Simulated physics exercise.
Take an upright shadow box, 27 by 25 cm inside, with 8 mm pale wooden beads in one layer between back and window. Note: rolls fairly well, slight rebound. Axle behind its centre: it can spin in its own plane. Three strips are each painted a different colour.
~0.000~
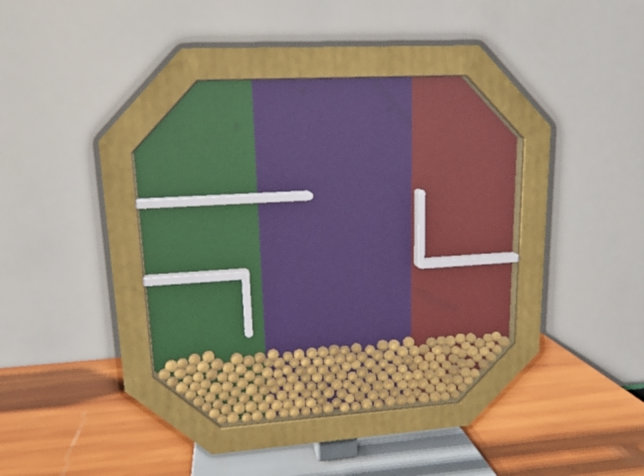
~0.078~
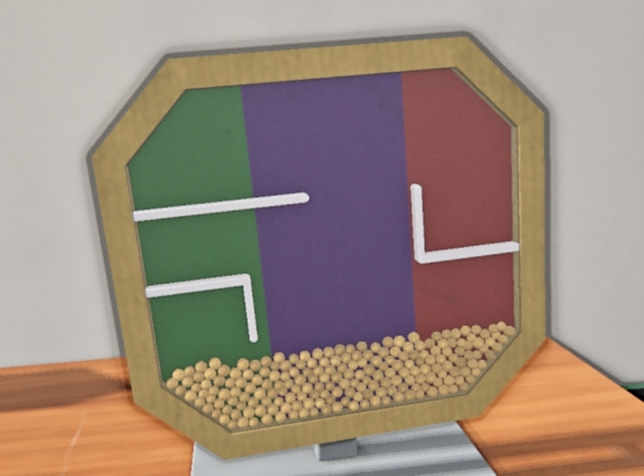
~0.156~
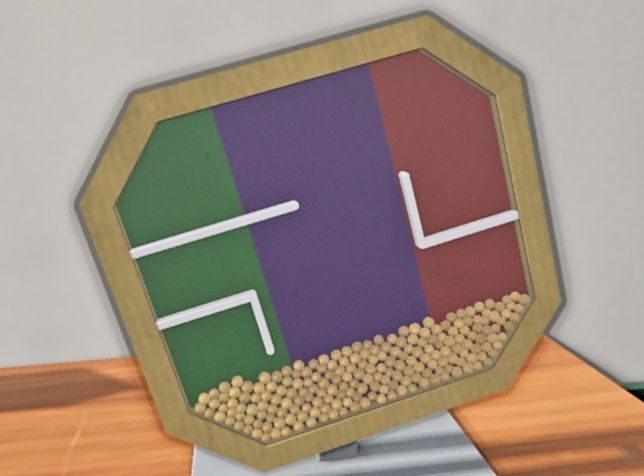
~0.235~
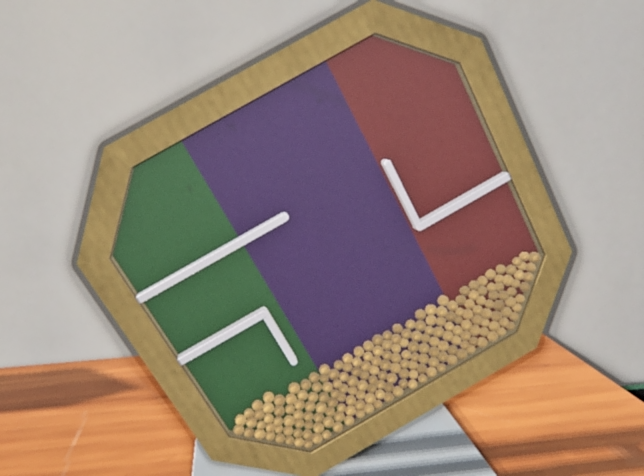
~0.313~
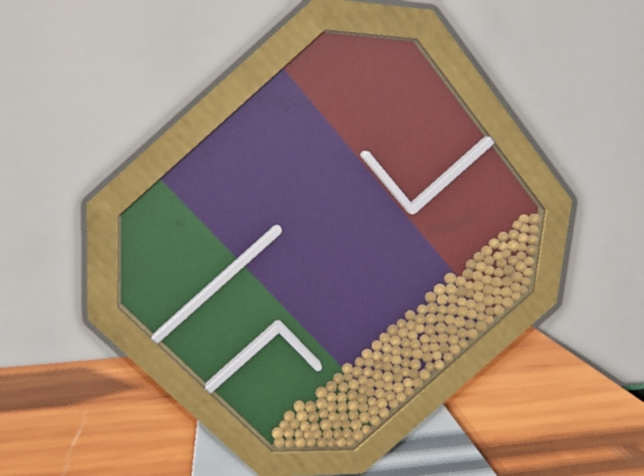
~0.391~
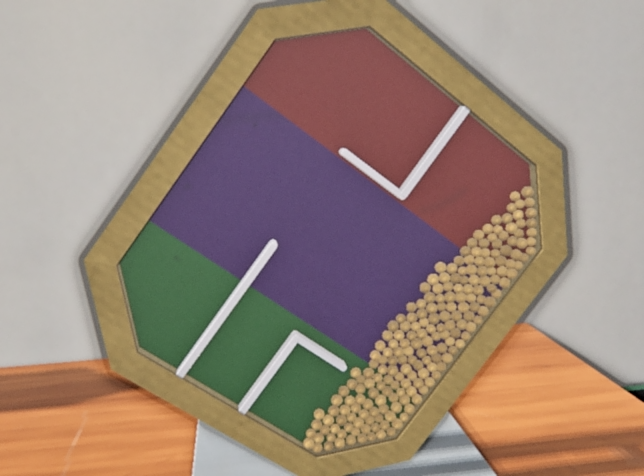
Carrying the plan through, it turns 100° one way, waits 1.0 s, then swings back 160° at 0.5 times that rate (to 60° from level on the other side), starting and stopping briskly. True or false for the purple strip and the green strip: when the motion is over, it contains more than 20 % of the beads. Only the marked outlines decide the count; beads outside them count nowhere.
Purple strip - true, green strip - false.
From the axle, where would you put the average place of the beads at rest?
About 4 cm left and 9 cm below.
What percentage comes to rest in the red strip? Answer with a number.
Some 55 percent.
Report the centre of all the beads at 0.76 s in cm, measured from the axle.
Right by about 7 cm and below by about 6 cm.
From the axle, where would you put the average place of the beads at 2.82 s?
Some 7 cm left and 7 cm below.
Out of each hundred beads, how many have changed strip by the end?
50 per cent.
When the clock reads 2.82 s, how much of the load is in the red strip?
Roughly 0 per cent.
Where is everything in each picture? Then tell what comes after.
Level; about 200 beads; beads' middle (341, 377); highest (208, 357); red (459, 245), purple (337, 253), green (207, 262), in the first frame.
Turned 4° anticlockwise; beads' middle (348, 376); highest (502, 327), in the second frame.
Turned 14° anticlockwise; beads' middle (371, 371); highest (515, 297); wall ends (404, 176), (270, 349), (295, 205), in the third frame.
Turned 27° anticlockwise; beads' middle (396, 360); highest (524, 256), in the fourth frame.
Turned 39° anticlockwise; beads' middle (417, 345); highest (524, 219), in the fifth frame.
Turned 52° anticlockwise; beads' middle (428, 335); highest (528, 192); red (415, 149), purple (339, 254), green (264, 355), in the sixth frame.
After 0.76 s, it stands 100° anticlockwise; the beads' middle is 7 cm right of and 6 cm below the centre; purple 40 %, green 60 %.
After 2.82 s, it stands 20° anticlockwise; the beads' middle is 7 cm left of and 7 cm below the centre; purple 15 %, green 85 %.
After 3.87 s, it stands 60° clockwise; the beads' middle is 4 cm left of and 9 cm below the centre; red 55 %, purple 40 %, green 5 %.
At rest by 4.7 s, it stands 60° clockwise; red 55 %, purple 40 %, green 5 %.
